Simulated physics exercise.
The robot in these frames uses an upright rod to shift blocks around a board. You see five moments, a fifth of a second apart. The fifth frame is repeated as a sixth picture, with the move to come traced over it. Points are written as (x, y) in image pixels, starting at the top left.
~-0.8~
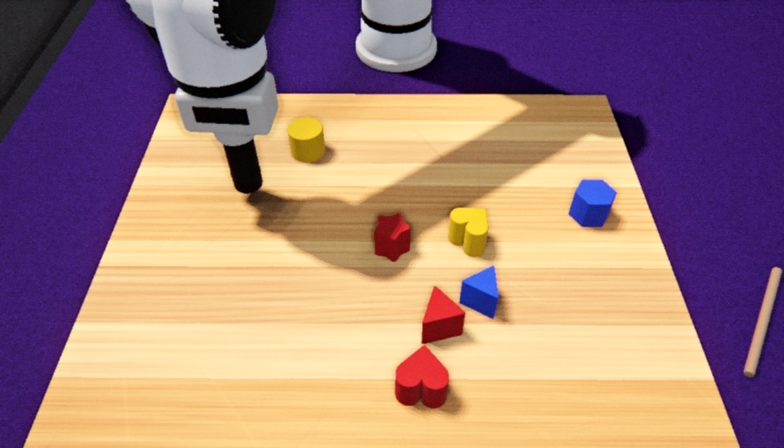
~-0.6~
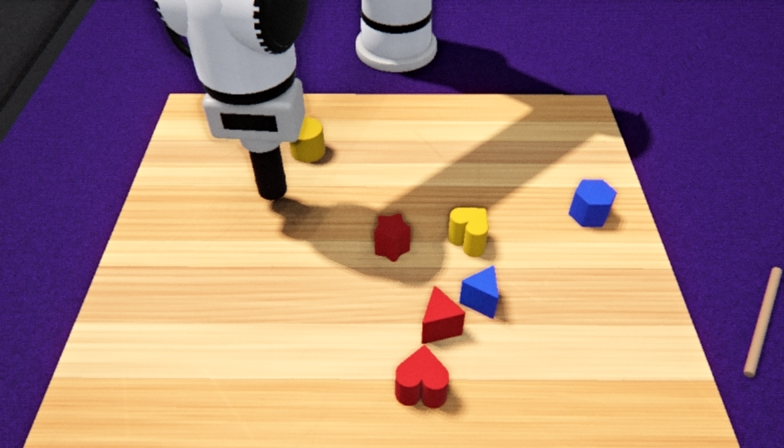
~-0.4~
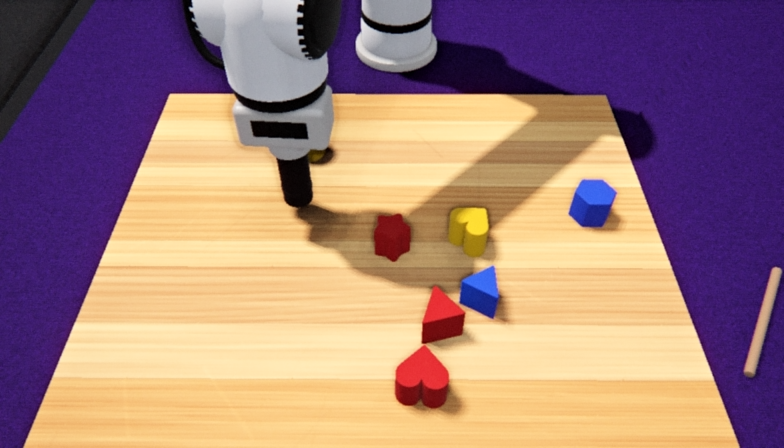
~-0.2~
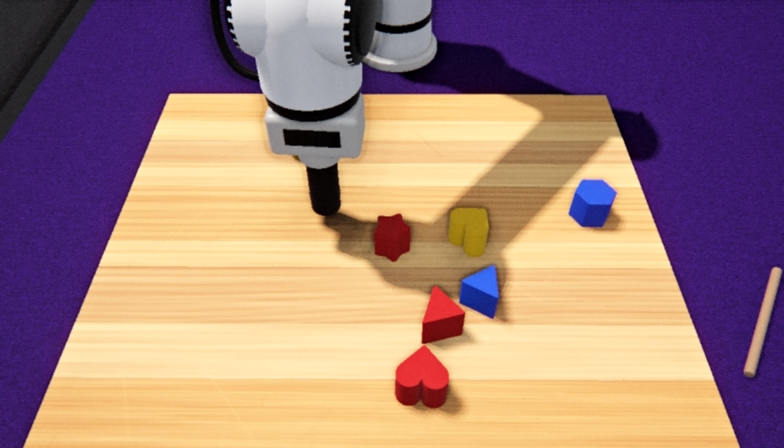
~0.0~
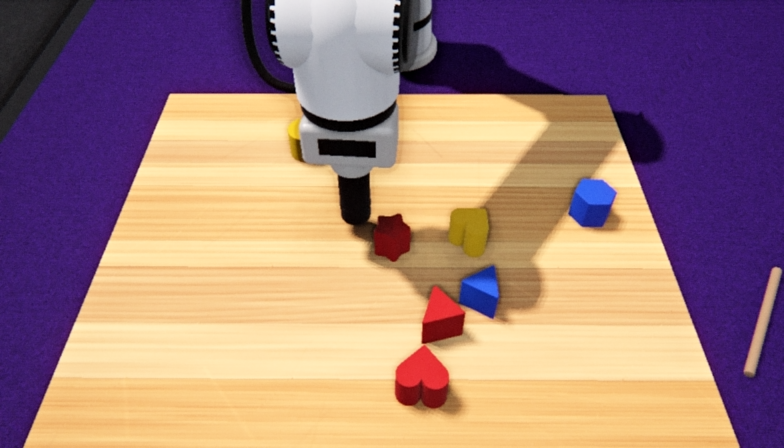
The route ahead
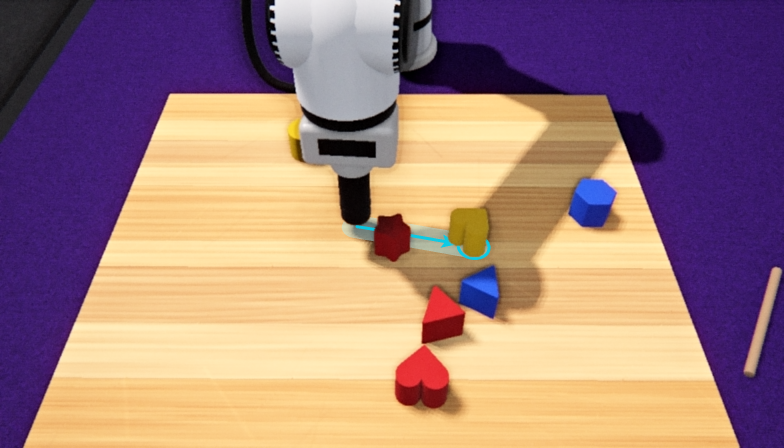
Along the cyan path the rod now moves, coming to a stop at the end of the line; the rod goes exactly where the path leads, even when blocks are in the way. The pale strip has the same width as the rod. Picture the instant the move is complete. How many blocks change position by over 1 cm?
Answer: Two blocks.
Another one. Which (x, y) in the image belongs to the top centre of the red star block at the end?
By then it is at (418, 238).
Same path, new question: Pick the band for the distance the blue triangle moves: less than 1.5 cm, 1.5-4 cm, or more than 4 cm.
My prediction: Under 1.5 cm.
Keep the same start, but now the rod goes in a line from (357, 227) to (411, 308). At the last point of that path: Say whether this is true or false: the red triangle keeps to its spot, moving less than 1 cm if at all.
Answer: True.
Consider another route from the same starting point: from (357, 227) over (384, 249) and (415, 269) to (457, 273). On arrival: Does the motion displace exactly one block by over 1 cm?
Going by the path, yes.
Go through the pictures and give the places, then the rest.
The first picture shows lower end of the rod at (249, 185), tops of blocks, red star block at (392, 225), yellow heart-shaped block at (472, 219), blue triangle at (485, 280).
The second picture shows rod at (273, 191), blocks as before.
The third picture shows rod at (299, 198), blocks as before.
The fourth picture shows rod at (327, 206), blocks as before.
The fifth picture shows rod at (356, 215), red star block at (392, 225), yellow heart-shaped block at (472, 219), blue triangle at (485, 280).
The drawn path runs from (357, 227) directly to (474, 247).
The first path, step by step. One third of the way, rod at (396, 222); red star block at (407, 234), turned 35° clockwise.
Two thirds of the way, rod at (436, 229); red star block at (418, 238), turned 95° clockwise.
At the end, rod at (475, 235); red star block at (418, 238), turned 95° clockwise; yellow heart-shaped block at (505, 219), turned 30° clockwise; blue triangle not moved.
